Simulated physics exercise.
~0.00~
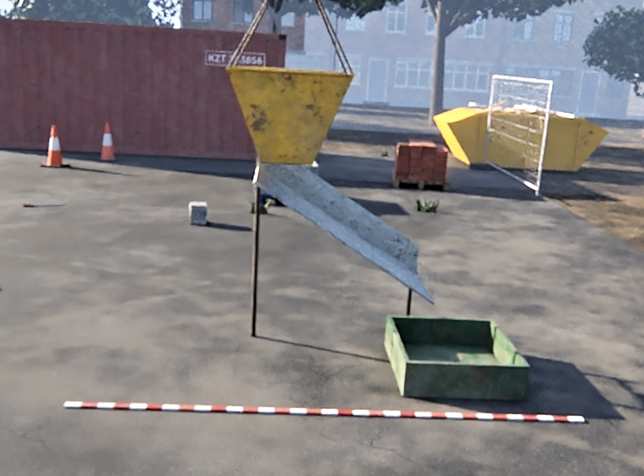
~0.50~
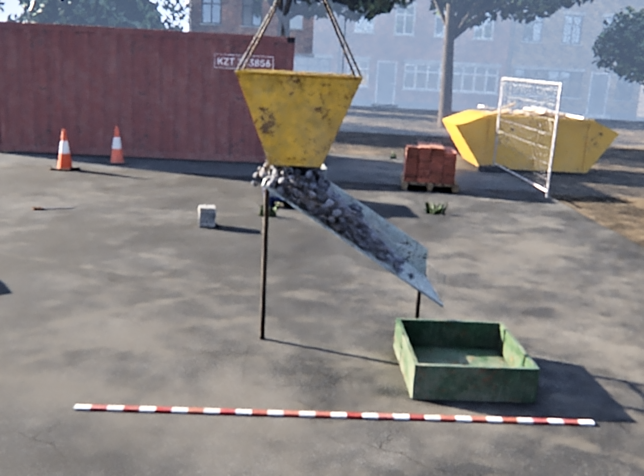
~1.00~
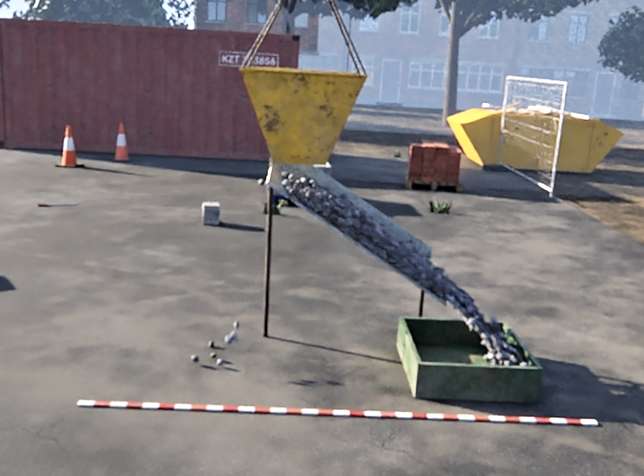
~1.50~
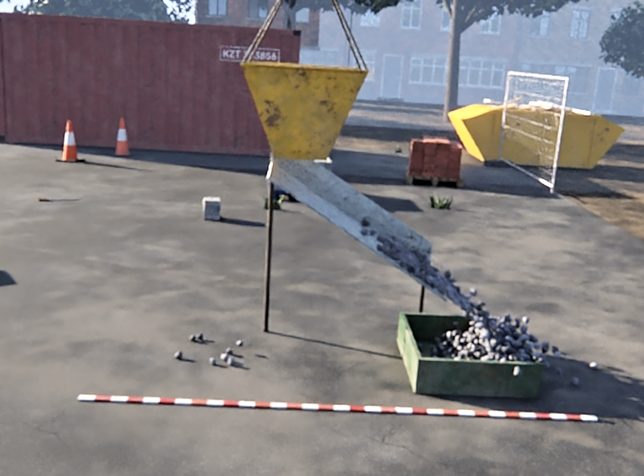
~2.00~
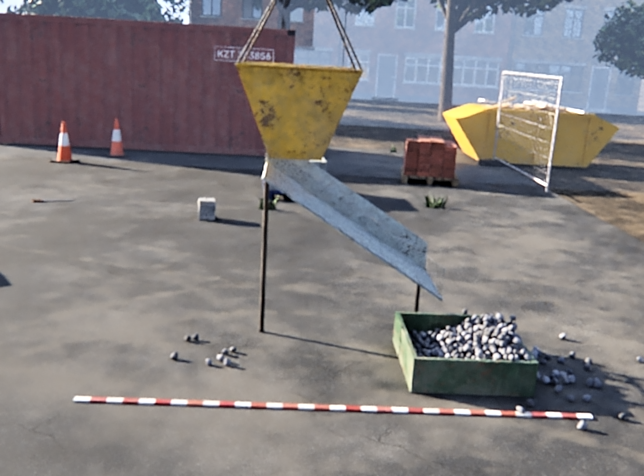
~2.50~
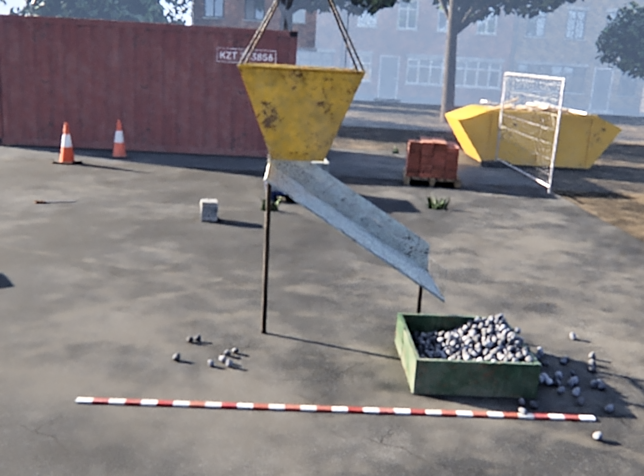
On a paved yard near a red container, grey stones dropped from a hanging yellow hopper onto a sloping steel chute and slid down rightward into a green bin, nearly all landing inside, while some ended up scattered to its right and a few to its left.
